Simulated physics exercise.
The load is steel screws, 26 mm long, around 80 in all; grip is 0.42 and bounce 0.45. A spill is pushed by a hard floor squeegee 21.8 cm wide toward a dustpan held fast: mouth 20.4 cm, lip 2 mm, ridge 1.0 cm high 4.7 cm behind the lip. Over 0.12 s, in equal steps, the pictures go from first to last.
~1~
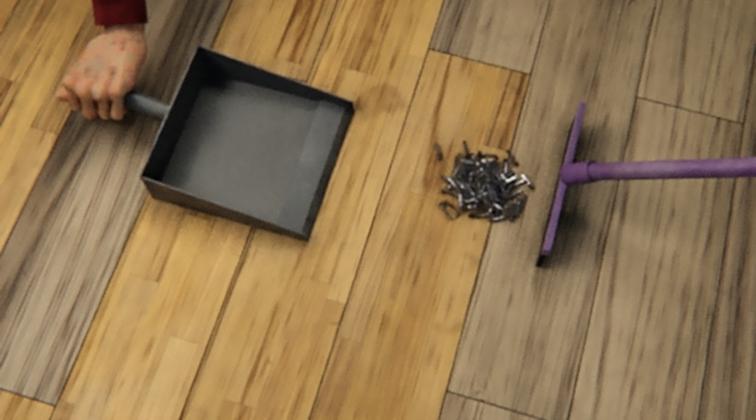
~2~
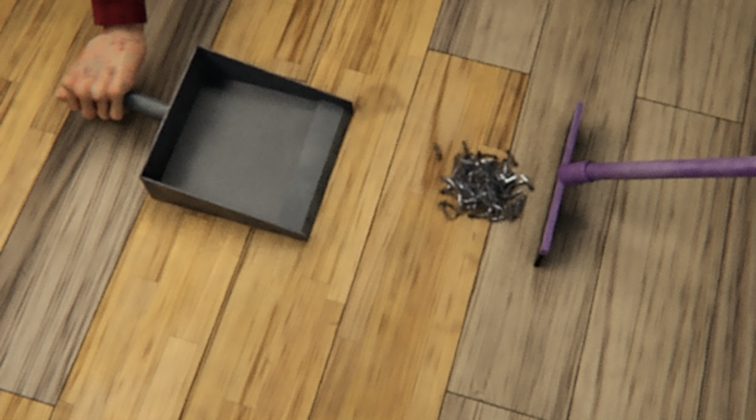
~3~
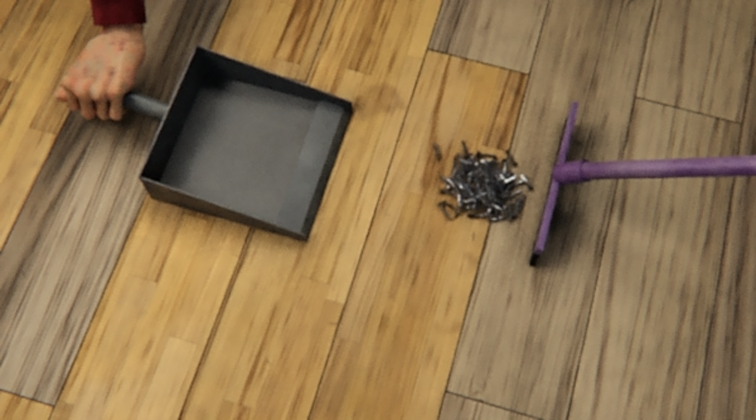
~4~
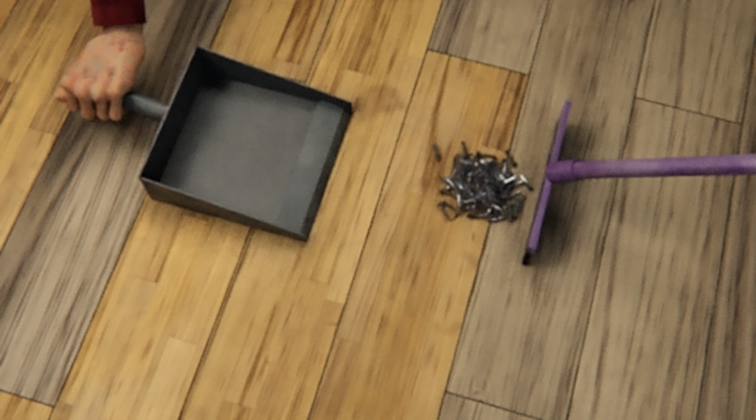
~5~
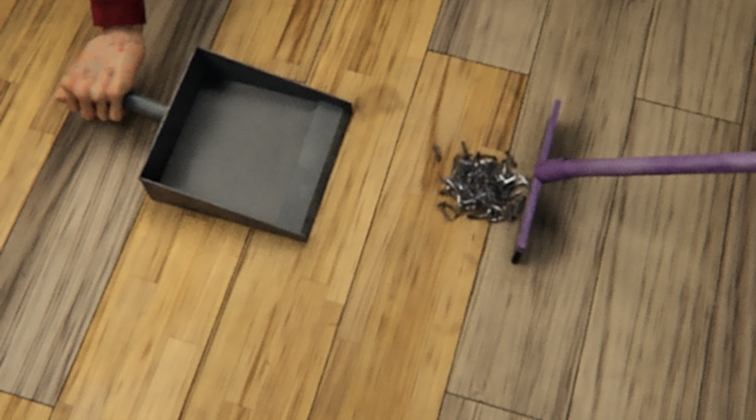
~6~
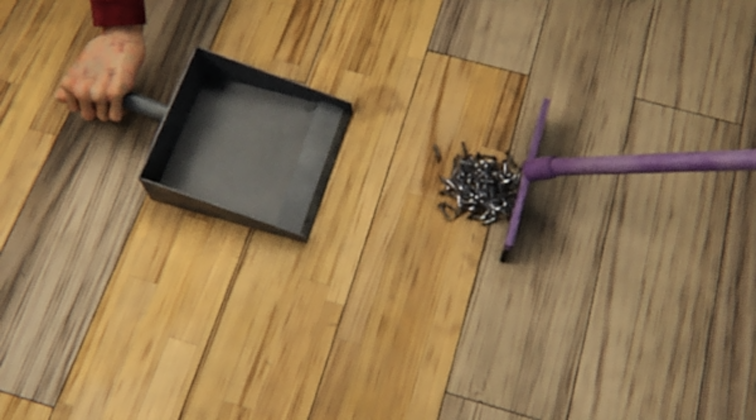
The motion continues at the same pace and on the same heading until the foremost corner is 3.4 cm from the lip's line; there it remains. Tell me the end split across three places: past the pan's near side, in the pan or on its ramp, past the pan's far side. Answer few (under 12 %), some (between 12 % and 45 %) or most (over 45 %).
Near side: Few, pan: Some, far side: Few.
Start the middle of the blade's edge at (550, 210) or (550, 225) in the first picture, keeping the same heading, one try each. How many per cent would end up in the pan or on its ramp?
The two tries give some 30 % and some 25 %.
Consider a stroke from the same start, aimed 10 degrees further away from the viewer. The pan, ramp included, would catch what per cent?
20 %.
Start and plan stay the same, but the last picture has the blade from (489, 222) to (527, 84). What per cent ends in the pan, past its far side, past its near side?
Per cent by place - pan 35, far side 30, near side 0.
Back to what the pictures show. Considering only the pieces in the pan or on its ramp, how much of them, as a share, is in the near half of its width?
Something like 20 per cent of the catch.
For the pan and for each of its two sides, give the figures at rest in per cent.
In per cent - near side 0, pan 25, far side 5.
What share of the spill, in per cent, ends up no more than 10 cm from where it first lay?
The figure is some 0 percent.
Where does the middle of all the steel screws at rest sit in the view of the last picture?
Once everything settles, the centre is around (342, 156).
Then, 0.18 s after the last picture, middle of the blade 14 cm from the lip; 0 % over the lip, far side 5 %, near side 0 %.
Then, 0.30 s after the last picture, middle of the blade 6 cm from the lip; 0 % over the lip, far side 5 %, near side 0 %.
Then, 0.55 s after the last picture, middle of the blade 4 cm from the lip; 25 % over the lip, far side 5 %, near side 0 %.
In the end, near side 0 %, pan 25 %, far side 5 %, in front of the lip or behind the blade 70 %.
